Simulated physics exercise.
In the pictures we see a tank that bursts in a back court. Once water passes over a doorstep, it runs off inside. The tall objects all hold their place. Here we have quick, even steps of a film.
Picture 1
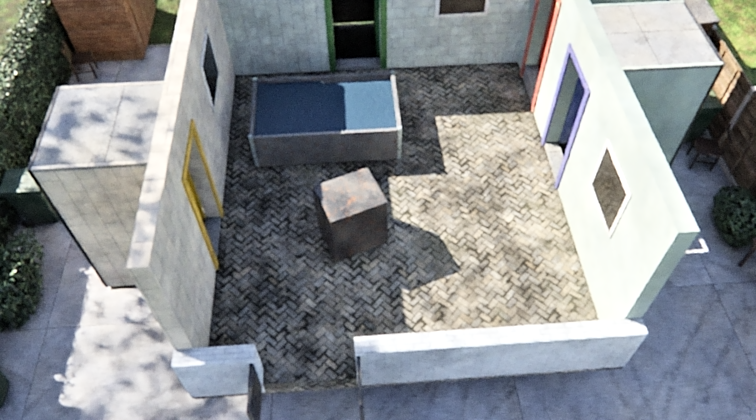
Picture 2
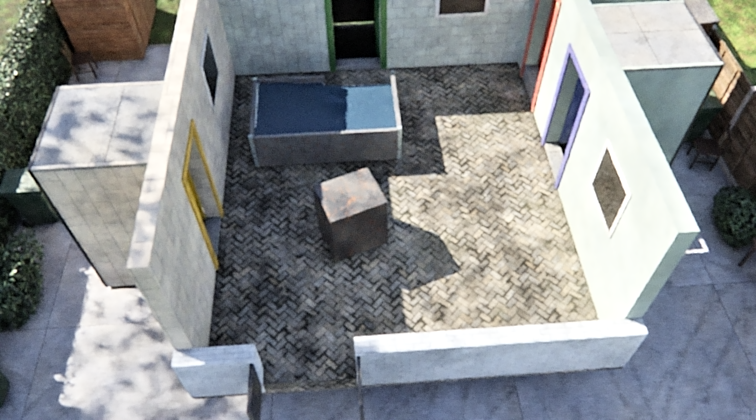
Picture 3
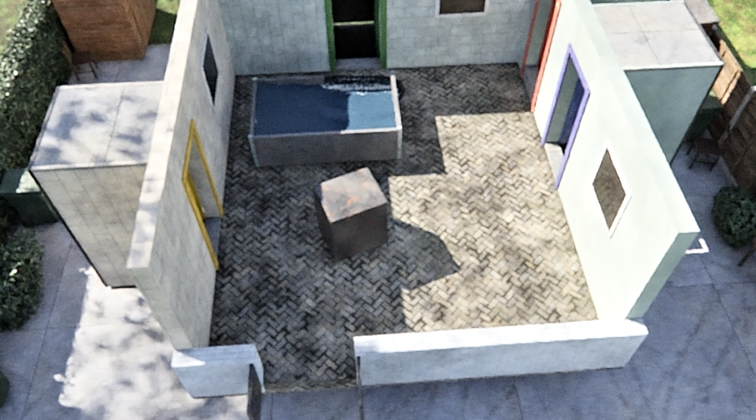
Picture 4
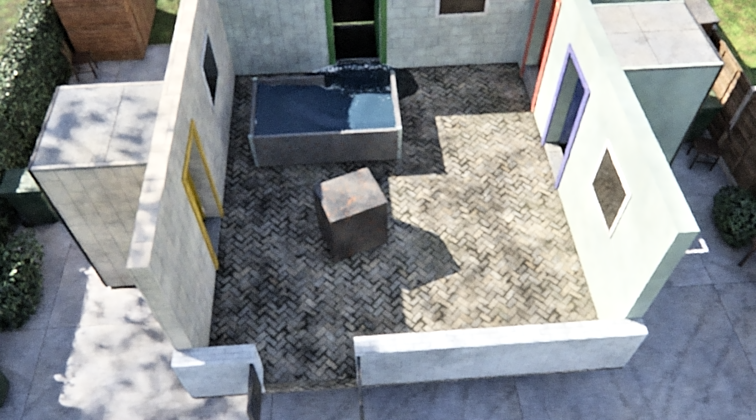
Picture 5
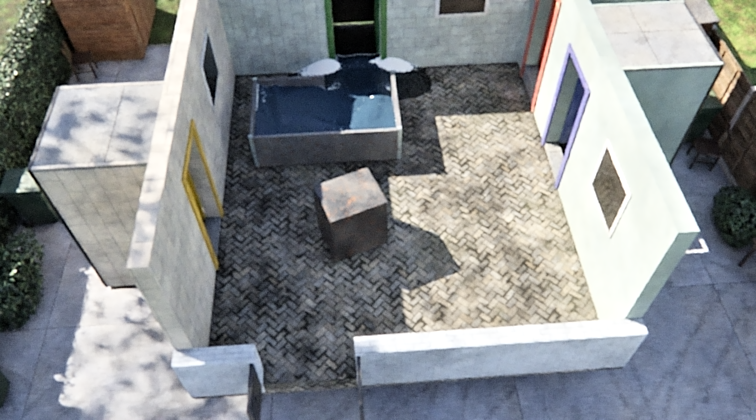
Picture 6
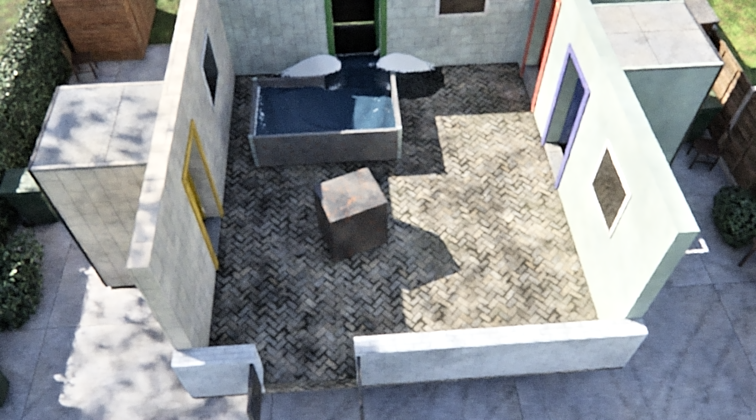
We see an open tank of water in a walled, brick-paved court with a block standing nearby. Water pours out over the tank's far side and spreads towards the green-framed doorway, with pale patches widening to left and right.
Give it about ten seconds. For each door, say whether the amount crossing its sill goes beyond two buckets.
Door by door: Yellow door - two buckets at most, green door - beyond two buckets, red door - two buckets at most, blue door - two buckets at most.
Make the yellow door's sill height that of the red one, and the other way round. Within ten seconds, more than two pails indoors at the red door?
Note: Red door ends up above the limit.
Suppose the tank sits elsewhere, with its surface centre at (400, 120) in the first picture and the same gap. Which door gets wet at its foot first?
First: The green-painted one.
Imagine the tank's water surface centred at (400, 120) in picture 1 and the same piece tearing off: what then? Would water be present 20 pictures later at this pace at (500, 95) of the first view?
That patch would be swamped, I'd say.
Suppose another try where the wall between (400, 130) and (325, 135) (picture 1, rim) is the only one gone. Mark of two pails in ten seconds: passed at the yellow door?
Yellow: Above the limit.
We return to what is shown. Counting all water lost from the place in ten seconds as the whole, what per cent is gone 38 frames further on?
My reading is about 85 per cent.
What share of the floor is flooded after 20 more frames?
About 35 per cent.
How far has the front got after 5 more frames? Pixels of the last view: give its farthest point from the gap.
Somewhere close to (514, 66).
A moment on, water covers 15 % of the floor; the yellow door not reached, the green door far over two buckets in, the red door not reached, the blue door not reached.
Next, water covers 25 % of the floor; the yellow door not reached, the green door far over two buckets in, the red door wet at the sill, nothing in, the blue door not reached.
Then, water covers 35 % of the floor; the yellow door wet at the sill, nothing in, the green door far over two buckets in, the red door wet at the sill, nothing in, the blue door wet at the sill, nothing in.
Later, water covers 75 % of the floor; the yellow door wet at the sill, nothing in, the green door far over two buckets in, the red door wet at the sill, nothing in, the blue door wet at the sill, nothing in.
In the end, water covers 85 % of the floor; the yellow door wet at the sill, nothing in, the green door far over two buckets in, the red door wet at the sill, nothing in, the blue door wet at the sill, nothing in.
